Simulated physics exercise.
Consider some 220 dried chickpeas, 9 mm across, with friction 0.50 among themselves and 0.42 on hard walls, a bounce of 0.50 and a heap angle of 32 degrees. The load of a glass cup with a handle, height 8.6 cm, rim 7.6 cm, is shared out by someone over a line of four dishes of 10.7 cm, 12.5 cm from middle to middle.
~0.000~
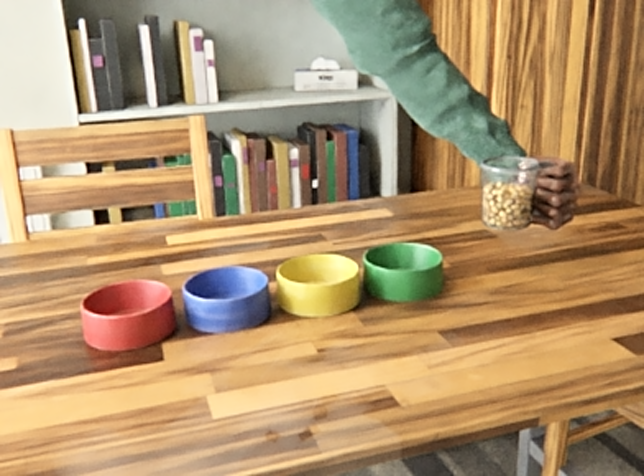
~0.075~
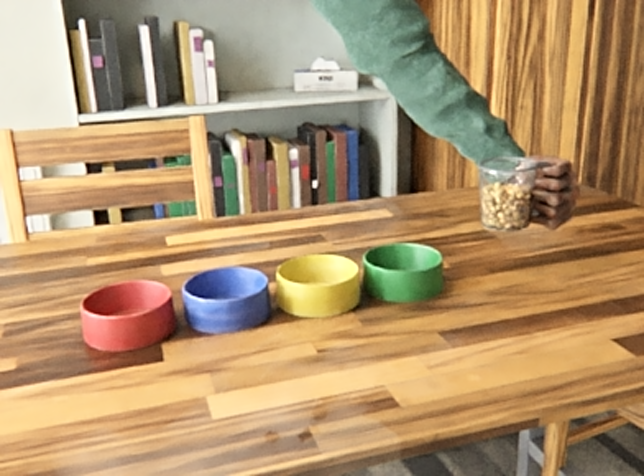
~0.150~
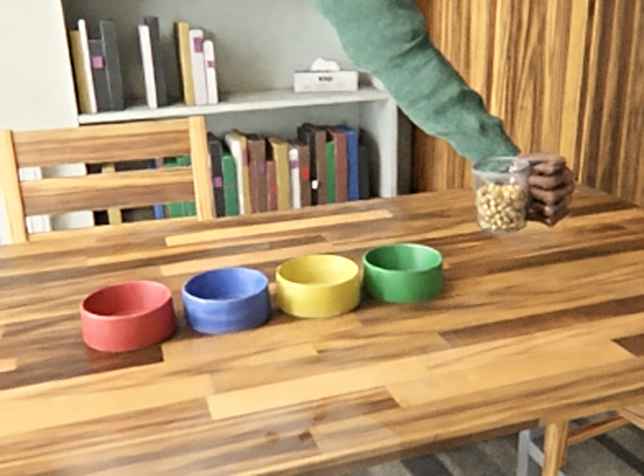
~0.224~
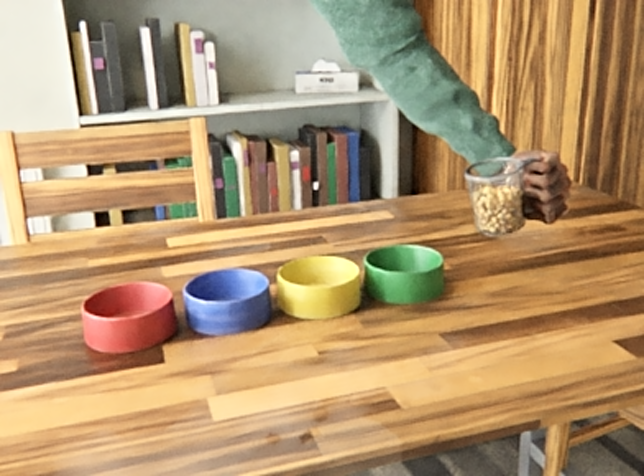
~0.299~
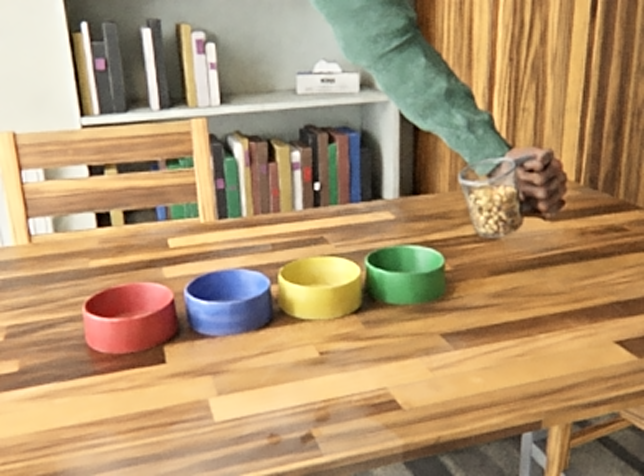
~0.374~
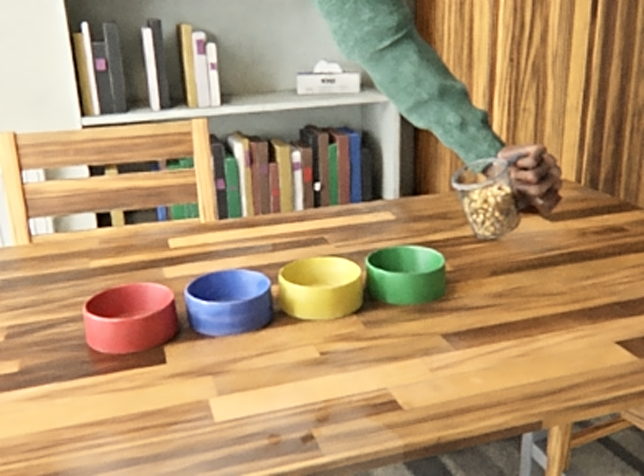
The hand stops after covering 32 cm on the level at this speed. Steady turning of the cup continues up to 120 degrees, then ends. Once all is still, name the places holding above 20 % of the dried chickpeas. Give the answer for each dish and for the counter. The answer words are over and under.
Red: Under. Blue: Under. Green: Under. Yellow: Over. Counter: Under.
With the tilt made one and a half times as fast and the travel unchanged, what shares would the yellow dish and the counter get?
Yellow 0, counter 20.
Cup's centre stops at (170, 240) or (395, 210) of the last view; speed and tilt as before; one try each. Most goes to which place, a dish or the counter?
On the first run most goes to yellow, and on the second to counter.
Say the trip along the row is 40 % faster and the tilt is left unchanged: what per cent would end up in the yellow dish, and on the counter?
Yellow: 50; counter: 20.
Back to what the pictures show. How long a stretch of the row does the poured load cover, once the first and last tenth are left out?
Spread: Around 9 cm.
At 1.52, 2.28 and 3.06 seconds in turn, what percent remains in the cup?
Around 95 per cent at the first moment, 0 at the second and 0 at the third.
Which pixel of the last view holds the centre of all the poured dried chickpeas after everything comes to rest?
I'd say roughly (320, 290).
Then, at 1.52 s, tilt 99 degrees; cup holds 95 %.
Then, at 2.28 s, tilt 120 degrees; cup holds 0 %, yellow 85 %.
After 3.06 s, tilt 120 degrees; cup holds 0 %, yellow 85 %.
By 3.4 s all is still; red 0 %, blue 0 %, green 0 %, yellow 85 %, counter 15 %.
